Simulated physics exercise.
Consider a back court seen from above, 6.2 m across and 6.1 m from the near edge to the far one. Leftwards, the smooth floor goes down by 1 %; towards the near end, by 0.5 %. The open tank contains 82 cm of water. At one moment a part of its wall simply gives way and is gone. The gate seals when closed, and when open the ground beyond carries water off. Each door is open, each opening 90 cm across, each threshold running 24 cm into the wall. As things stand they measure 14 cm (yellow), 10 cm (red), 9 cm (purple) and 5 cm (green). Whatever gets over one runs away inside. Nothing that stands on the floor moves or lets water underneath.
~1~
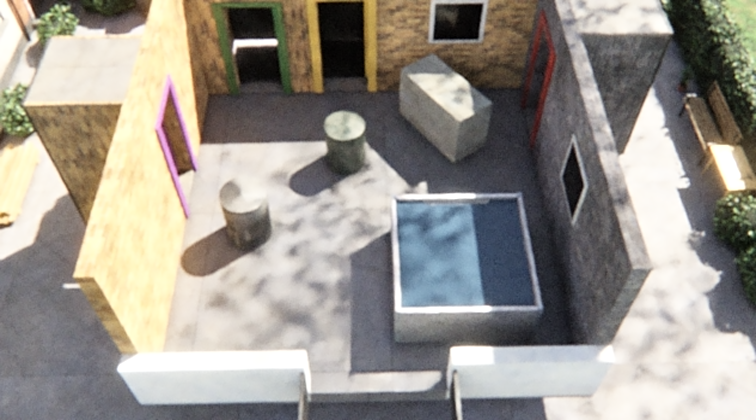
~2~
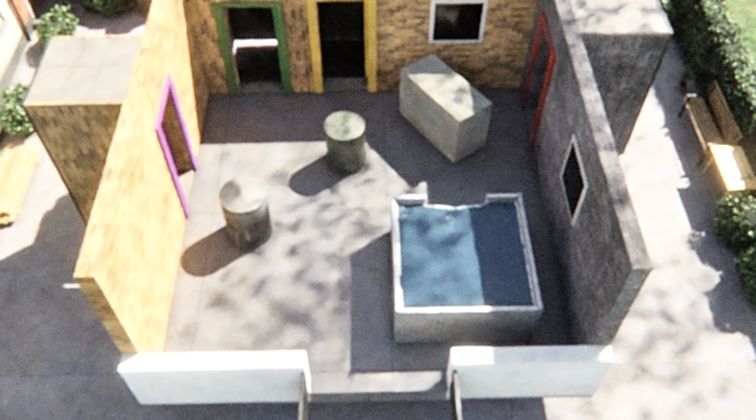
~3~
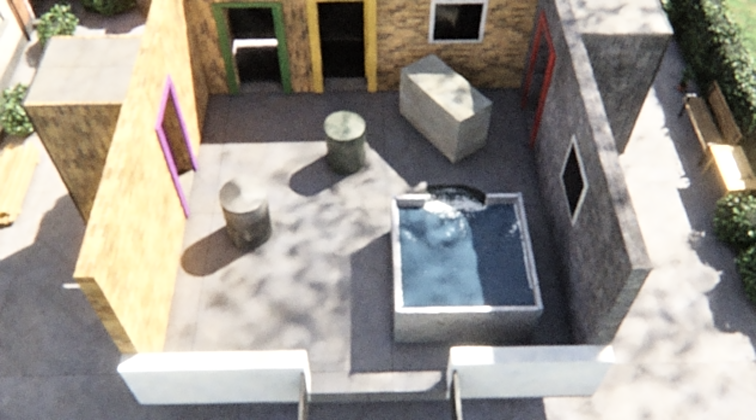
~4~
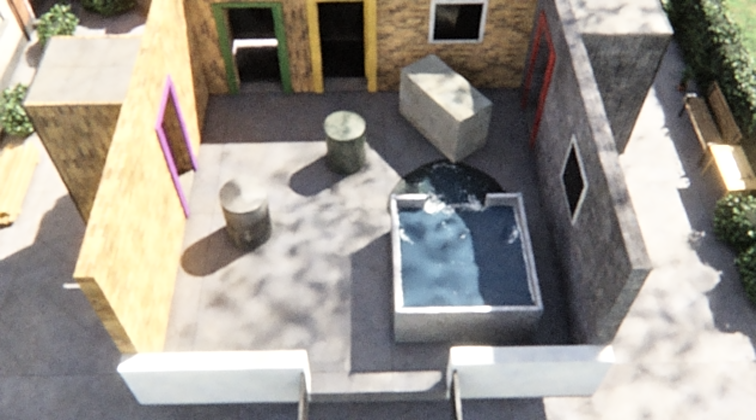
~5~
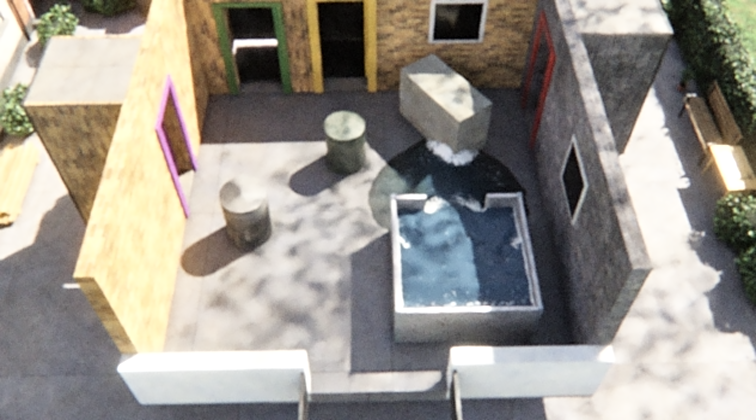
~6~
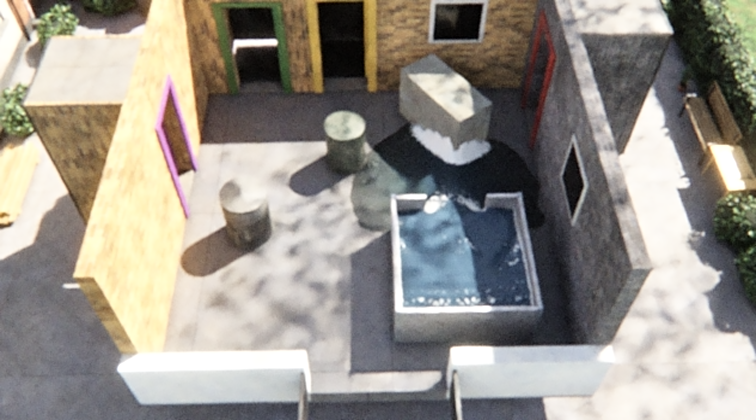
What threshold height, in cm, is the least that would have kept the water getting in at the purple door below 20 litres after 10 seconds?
The least height is about 6.5 cm.
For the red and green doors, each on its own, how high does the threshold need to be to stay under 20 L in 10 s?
About 26 cm at red and about 12.0 cm at green.
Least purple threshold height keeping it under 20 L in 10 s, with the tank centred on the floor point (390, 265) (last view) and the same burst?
New minimum height: Approx. 11.5 cm.
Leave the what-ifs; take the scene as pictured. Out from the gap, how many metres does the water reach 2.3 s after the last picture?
About 5.6 metres out.
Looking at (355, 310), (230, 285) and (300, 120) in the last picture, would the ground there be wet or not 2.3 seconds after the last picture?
First bone-dry, second bone-dry, third wet through.
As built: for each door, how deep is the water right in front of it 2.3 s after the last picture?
Depth (cm): Yellow 26 / red 16 / purple 4 / green 10.
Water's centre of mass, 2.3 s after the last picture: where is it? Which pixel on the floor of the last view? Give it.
(424, 208) or so.
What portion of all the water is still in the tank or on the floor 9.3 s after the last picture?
Around 80 per cent of the water.
Then, 0.7 s after the last picture water covers 25 % of the floor, deepest (48 cm) near (450, 225); it has not reached the purple door.
Then, 2.3 s after the last picture water covers 50 % of the floor, deepest (31 cm) near (208, 99); 4 cm at the purple door, 0 litres in over its 9 cm threshold.
Then, 9.3 s after the last picture water covers 95 % of the floor, deepest (16 cm) near (159, 369); 8 cm at the purple door, 3 litres in over its 9 cm threshold.
At the purple door as built, the water peaked near 10 cm, 7.1 s after the last picture.
With a threshold of 5 cm, 35 litres would have come in within the 10 s; with 7 cm, 14 litres. So under 20 litres takes about 6.5 cm.
